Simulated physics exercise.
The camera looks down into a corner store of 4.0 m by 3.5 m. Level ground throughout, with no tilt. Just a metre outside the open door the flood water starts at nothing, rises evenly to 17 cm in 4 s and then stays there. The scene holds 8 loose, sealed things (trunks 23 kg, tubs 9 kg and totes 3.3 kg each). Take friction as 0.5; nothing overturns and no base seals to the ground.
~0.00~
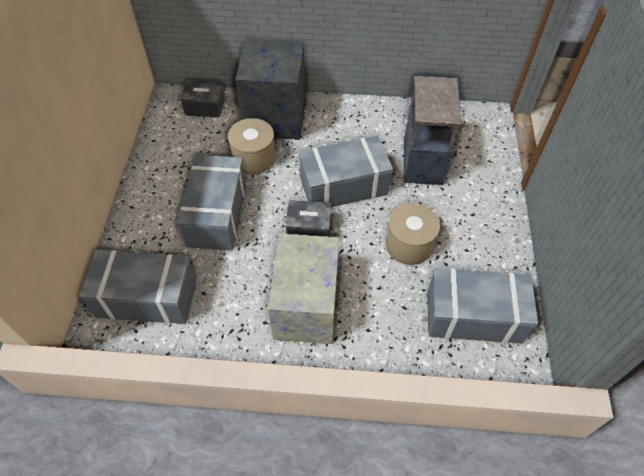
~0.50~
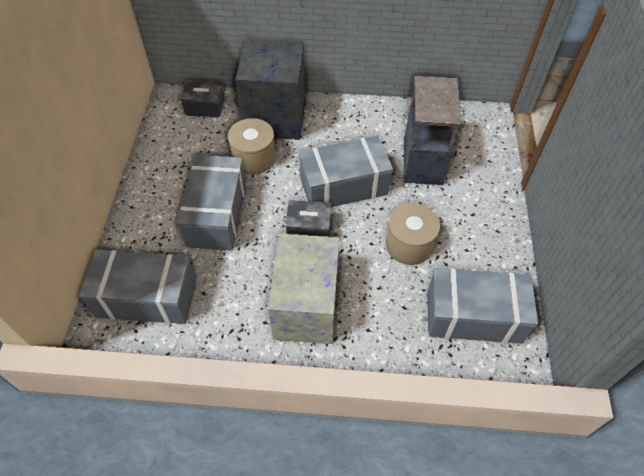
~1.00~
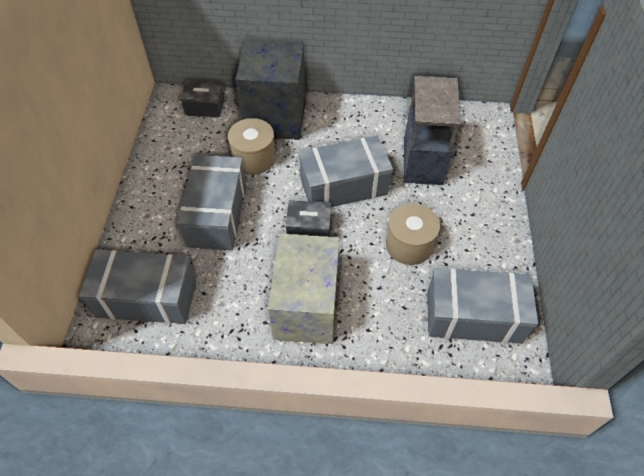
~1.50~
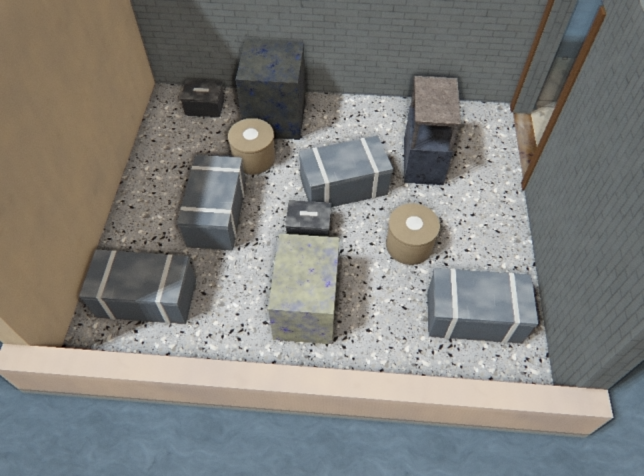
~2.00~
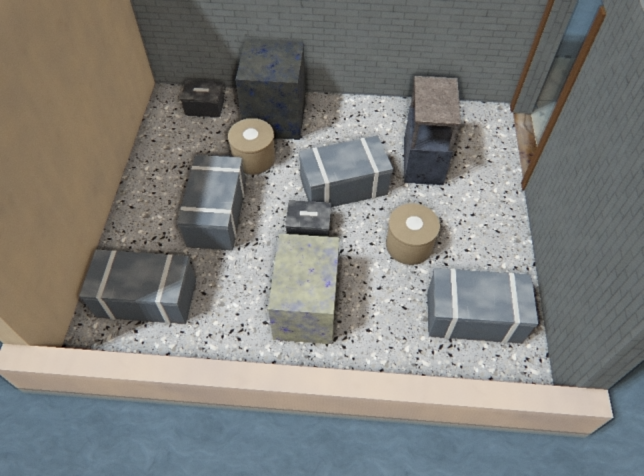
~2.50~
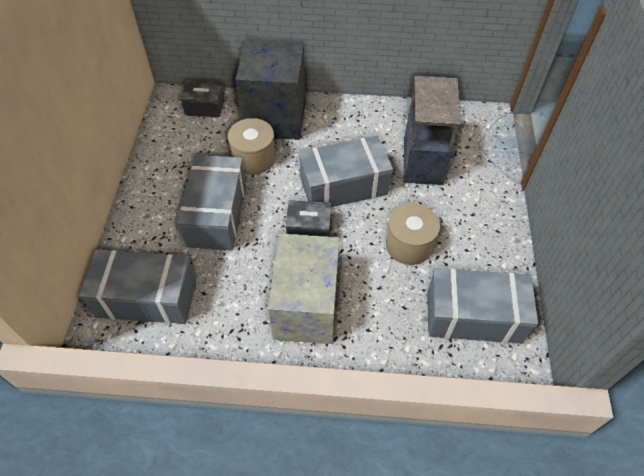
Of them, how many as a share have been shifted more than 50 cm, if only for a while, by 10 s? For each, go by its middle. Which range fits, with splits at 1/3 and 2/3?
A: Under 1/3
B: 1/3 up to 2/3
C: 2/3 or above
(A) Under 1/3.
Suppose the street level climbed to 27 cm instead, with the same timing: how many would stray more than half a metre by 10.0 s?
Under that setup the answer is 5.
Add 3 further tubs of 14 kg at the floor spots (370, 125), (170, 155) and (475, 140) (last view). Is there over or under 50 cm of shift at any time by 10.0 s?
So, in the order asked, it's too far, not far enough and too far.
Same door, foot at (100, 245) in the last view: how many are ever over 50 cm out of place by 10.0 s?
Then it comes to 3 of them.
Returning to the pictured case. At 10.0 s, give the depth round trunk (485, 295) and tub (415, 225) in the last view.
Around 6 cm and 7 cm.
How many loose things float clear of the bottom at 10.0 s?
Tally: 4 of them.
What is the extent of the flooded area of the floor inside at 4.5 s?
About 3.5 m2 is covered.
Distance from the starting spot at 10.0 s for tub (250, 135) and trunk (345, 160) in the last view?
First 10 cm, then 40 cm.
After 3.5 s 0 of 8 are over 50 cm from their spots; 0 afloat.
After 4.5 s 0 of 8 are over 50 cm from their spots; 0 afloat.
After 7.0 s 0 of 8 are over 50 cm from their spots; 1 afloat.
After 10.0 s 1 of 8 are over 50 cm from their spots, and 1 have been at some point; 4 afloat.
